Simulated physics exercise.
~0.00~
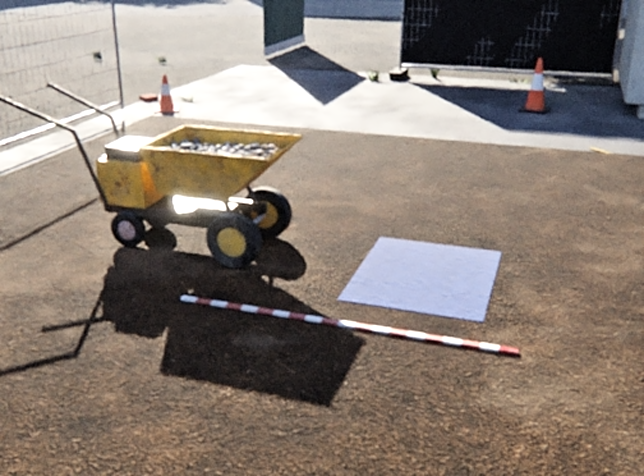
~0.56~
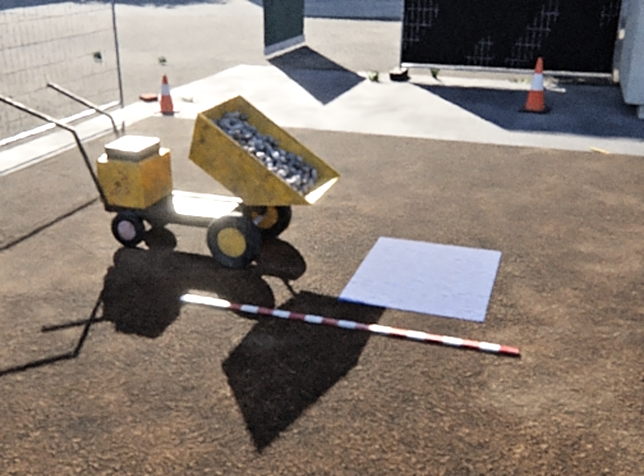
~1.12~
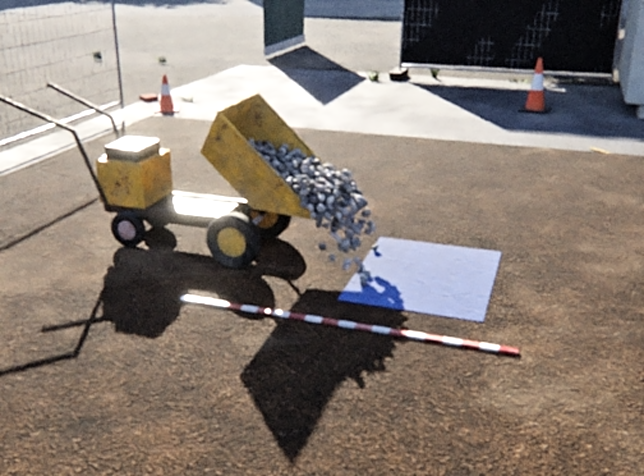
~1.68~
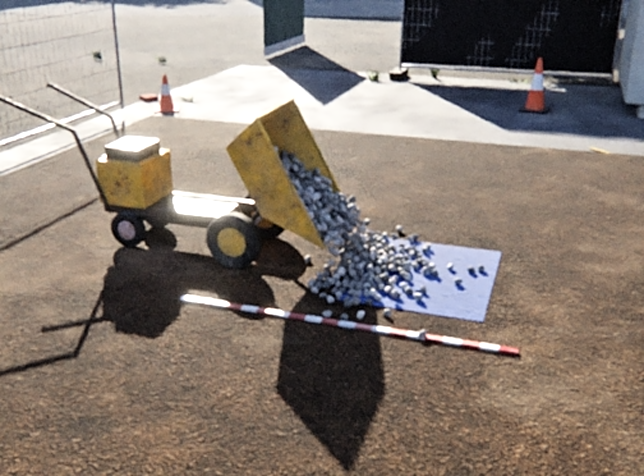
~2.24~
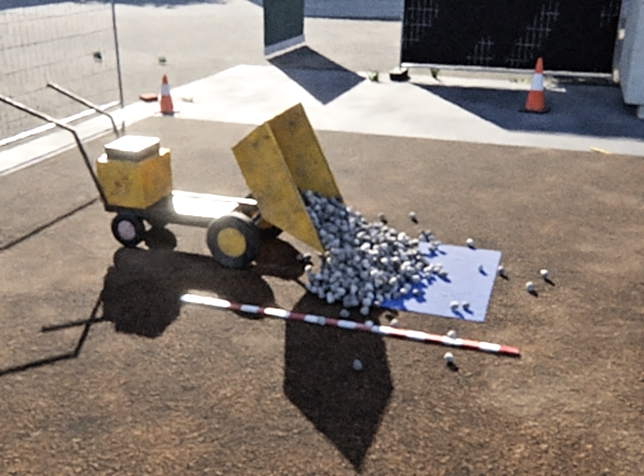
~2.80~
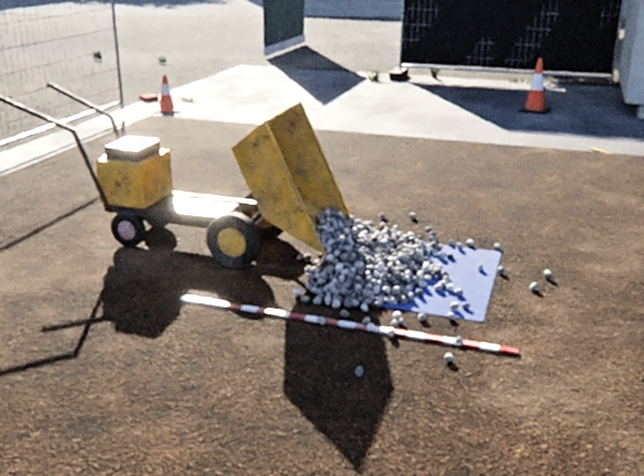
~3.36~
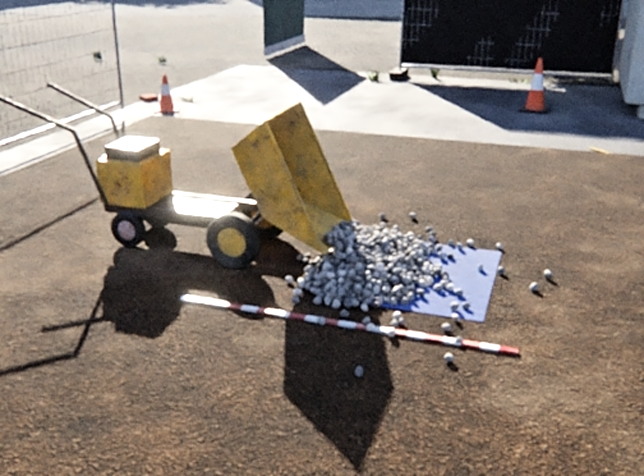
A small yellow barrow tipped its tray steeply to the right, sending grey stones tumbling onto the ground and a pale sheet beside a striped staff. A few rolled farther away before the pile settled, partly on the sheet, with the tray still raised.
